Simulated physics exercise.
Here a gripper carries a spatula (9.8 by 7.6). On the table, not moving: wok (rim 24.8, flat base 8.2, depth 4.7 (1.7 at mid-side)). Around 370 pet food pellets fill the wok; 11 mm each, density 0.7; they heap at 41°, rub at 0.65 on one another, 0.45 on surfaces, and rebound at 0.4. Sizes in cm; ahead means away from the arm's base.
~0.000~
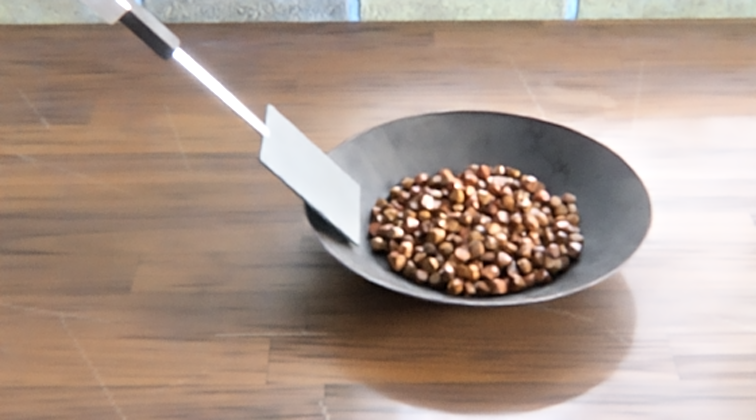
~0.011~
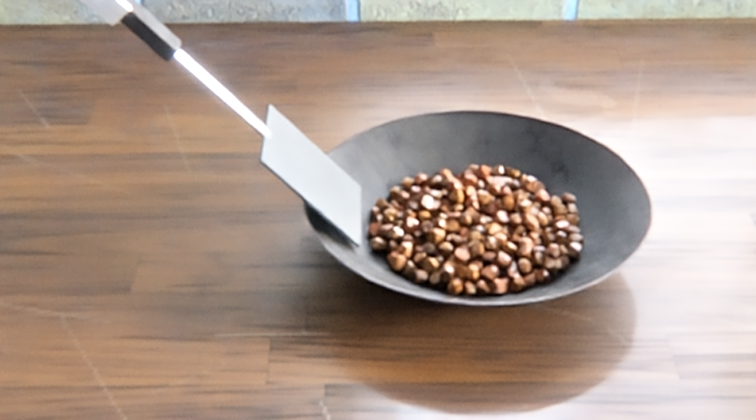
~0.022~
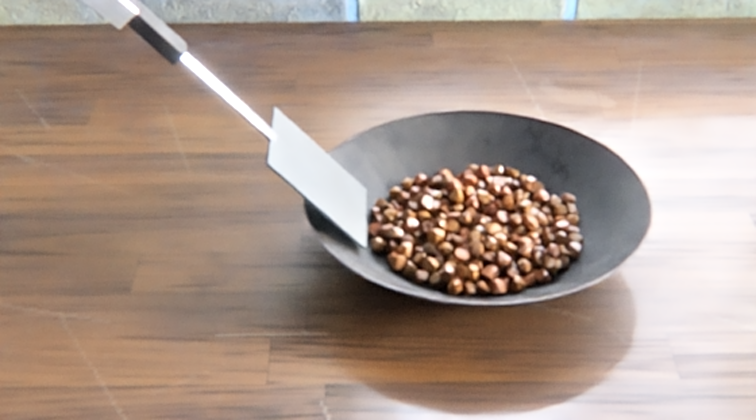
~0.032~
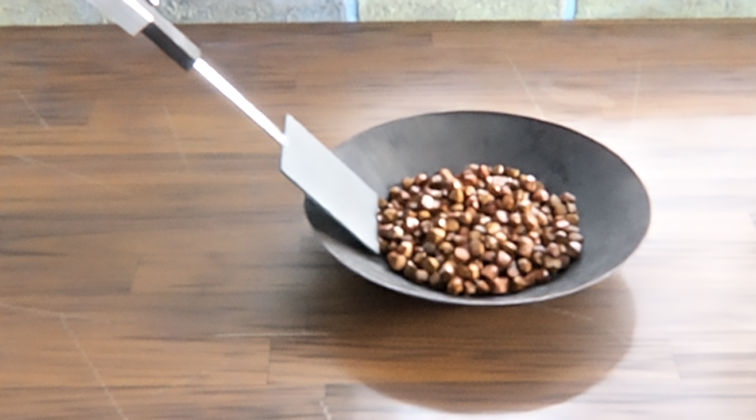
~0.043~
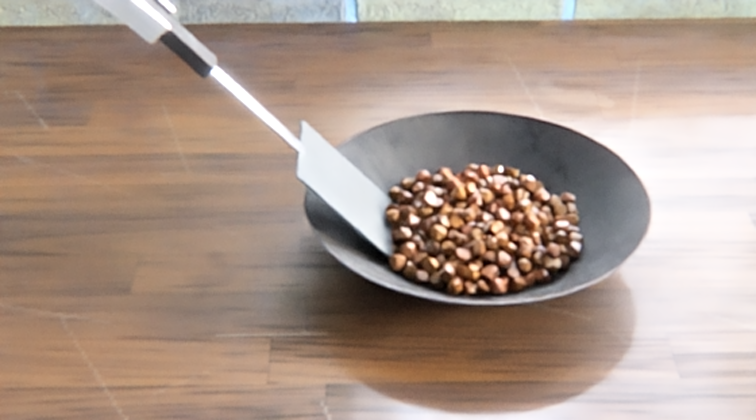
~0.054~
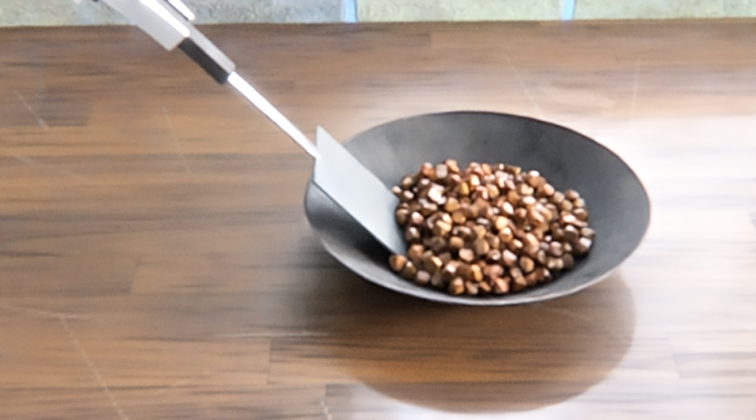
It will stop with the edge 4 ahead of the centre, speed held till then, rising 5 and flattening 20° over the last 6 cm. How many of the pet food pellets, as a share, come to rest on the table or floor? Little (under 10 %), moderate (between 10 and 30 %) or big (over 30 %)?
A moderate share, between 10 and 30 %, ends on the table or floor.
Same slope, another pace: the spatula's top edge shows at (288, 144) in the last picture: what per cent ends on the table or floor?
Some 0 per cent.
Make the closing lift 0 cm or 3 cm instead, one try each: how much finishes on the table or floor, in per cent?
About 20 and 15 per cent.
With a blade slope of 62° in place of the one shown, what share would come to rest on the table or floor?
It would be near 15 per cent.
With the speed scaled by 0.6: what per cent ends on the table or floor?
Some 5 per cent.
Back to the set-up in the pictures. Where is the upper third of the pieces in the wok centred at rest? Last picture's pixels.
Near (585, 199).
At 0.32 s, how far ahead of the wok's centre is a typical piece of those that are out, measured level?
About 22 cm.
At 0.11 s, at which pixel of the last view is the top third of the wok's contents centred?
At about (530, 199).
After 0.08 s, sloping 47°, highest piece 5 above the table; 367 in the wok.
After 0.11 s, sloping 40°, highest piece 6 above the table; 365 in the wok, 2 on the blade or in flight.
After 0.32 s, sloping 28°, highest piece 9 above the table; 303 in the wok, 52 on the table or floor, 12 on the blade or in flight.
After 1.37 s, sloping 28°, highest piece 5 above the table; 303 in the wok, 64 on the table or floor.
In the end, 303 in the wok, 64 on the table or floor. That is 17 % on the table or floor.
